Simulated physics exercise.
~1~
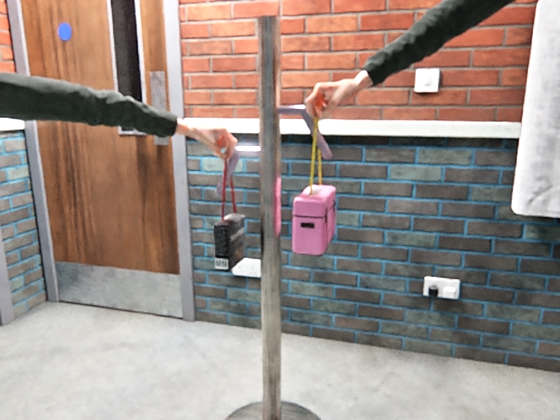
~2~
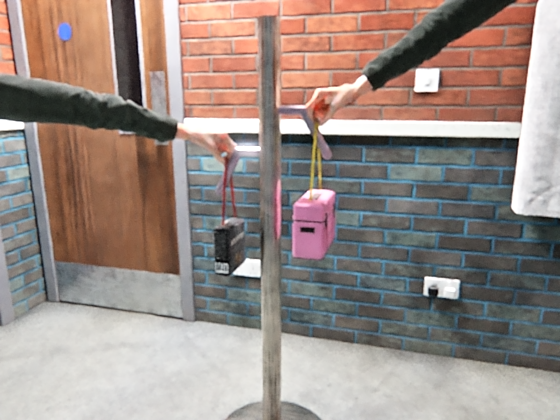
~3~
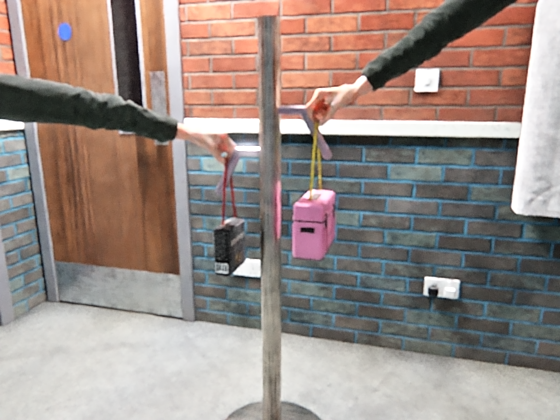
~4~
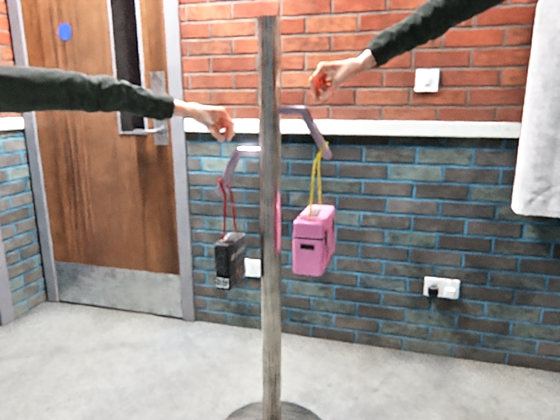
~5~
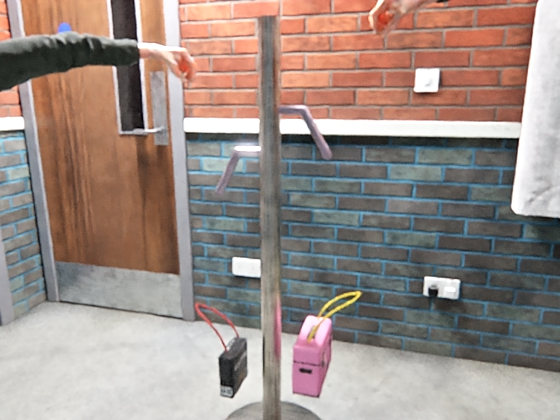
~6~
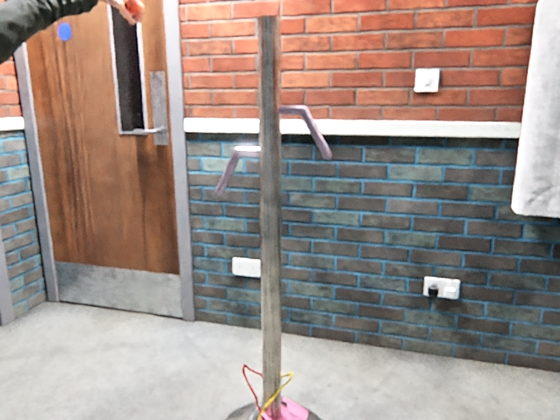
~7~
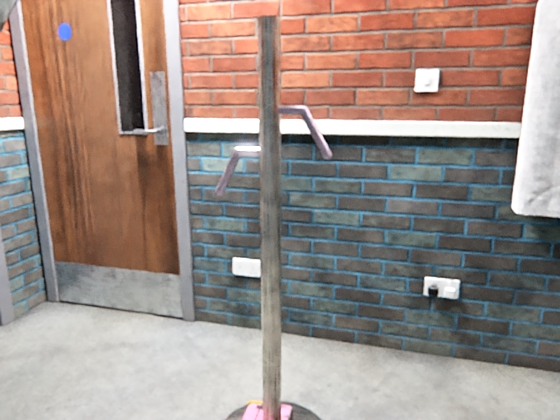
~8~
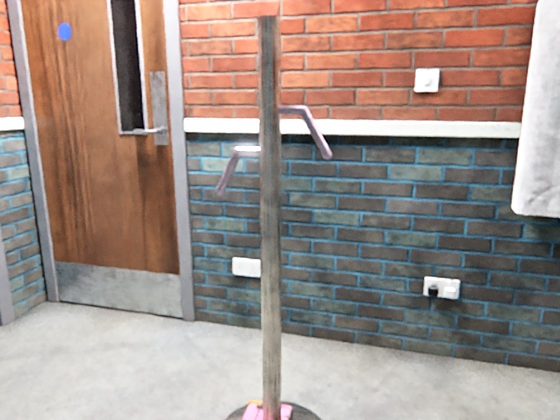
In a brick-walled room, two hands release a black pouch and a pink case at a stand's pegs, both dropping to the floor.
